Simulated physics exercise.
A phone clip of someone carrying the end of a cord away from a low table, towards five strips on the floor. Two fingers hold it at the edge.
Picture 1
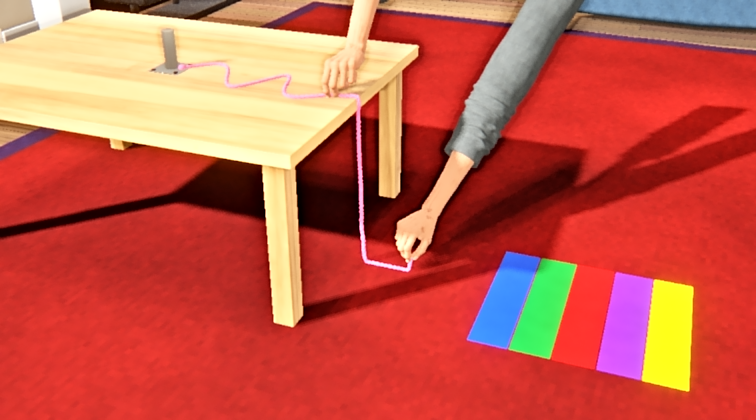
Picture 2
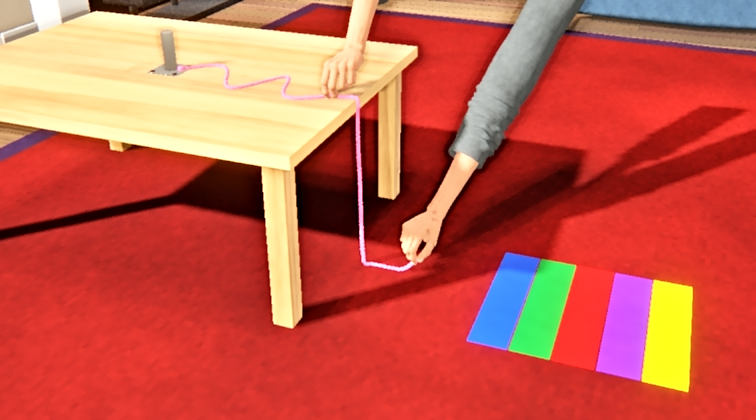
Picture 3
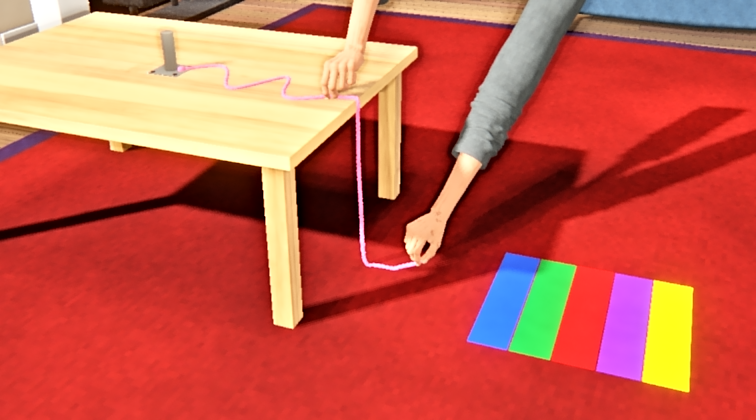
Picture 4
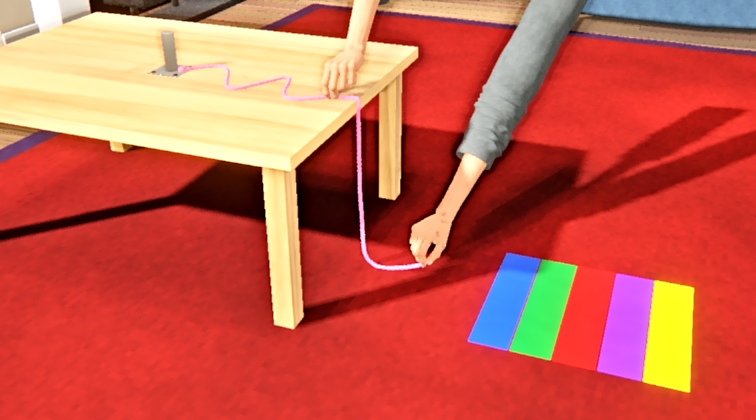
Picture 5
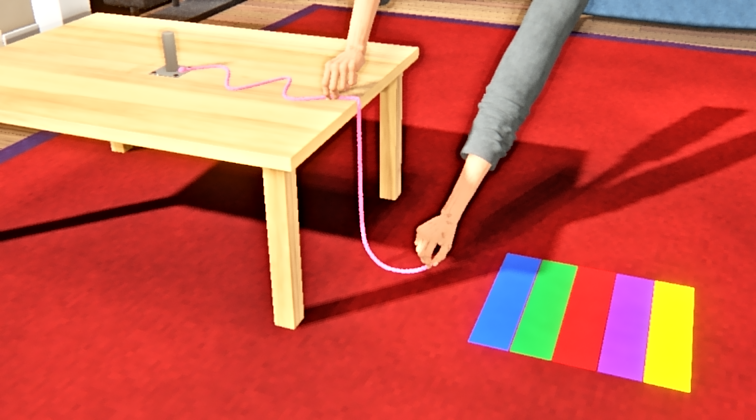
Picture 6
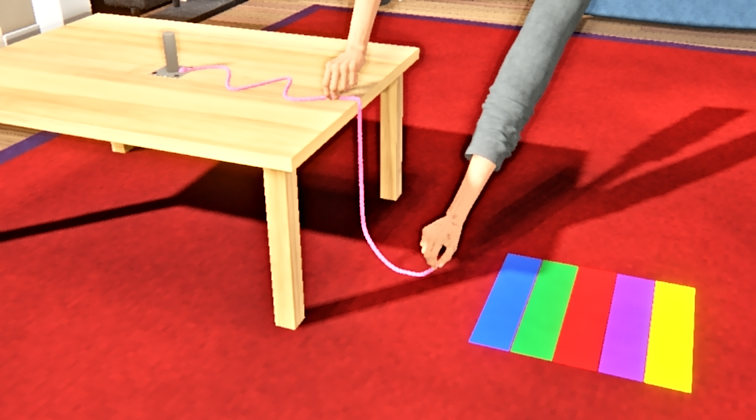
A pink cord zigzags across a pale wooden low table from a small grey upright piece and hangs over the edge, seen from above in a room with a red carpet. One hand rests on the cord at the table's edge, while blue, green, red, purple and yellow strips lie at right. The other hand, grey-sleeved, draws the cord's end slightly rightward near the floor, its lower bend rounding, while the view stays still.
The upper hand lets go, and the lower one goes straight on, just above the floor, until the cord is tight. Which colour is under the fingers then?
The end stops over the yellow strip.
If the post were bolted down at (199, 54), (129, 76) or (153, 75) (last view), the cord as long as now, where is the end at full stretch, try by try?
Try by try, around (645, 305), (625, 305) and (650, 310).
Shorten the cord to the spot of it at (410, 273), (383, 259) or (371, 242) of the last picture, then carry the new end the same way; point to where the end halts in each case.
About (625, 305), (585, 295) and (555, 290).
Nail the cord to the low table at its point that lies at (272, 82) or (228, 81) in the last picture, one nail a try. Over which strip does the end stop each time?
Taking them in turn: Red; purple.
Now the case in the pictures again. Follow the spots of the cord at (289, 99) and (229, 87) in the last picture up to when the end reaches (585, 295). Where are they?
They go to (367, 139) and to (272, 86).
Soon after, end near (585, 295); over red.
After that, end near (636, 305); over purple.
At the stop, end near (668, 311); over yellow. It gets as far as the yellow strip.
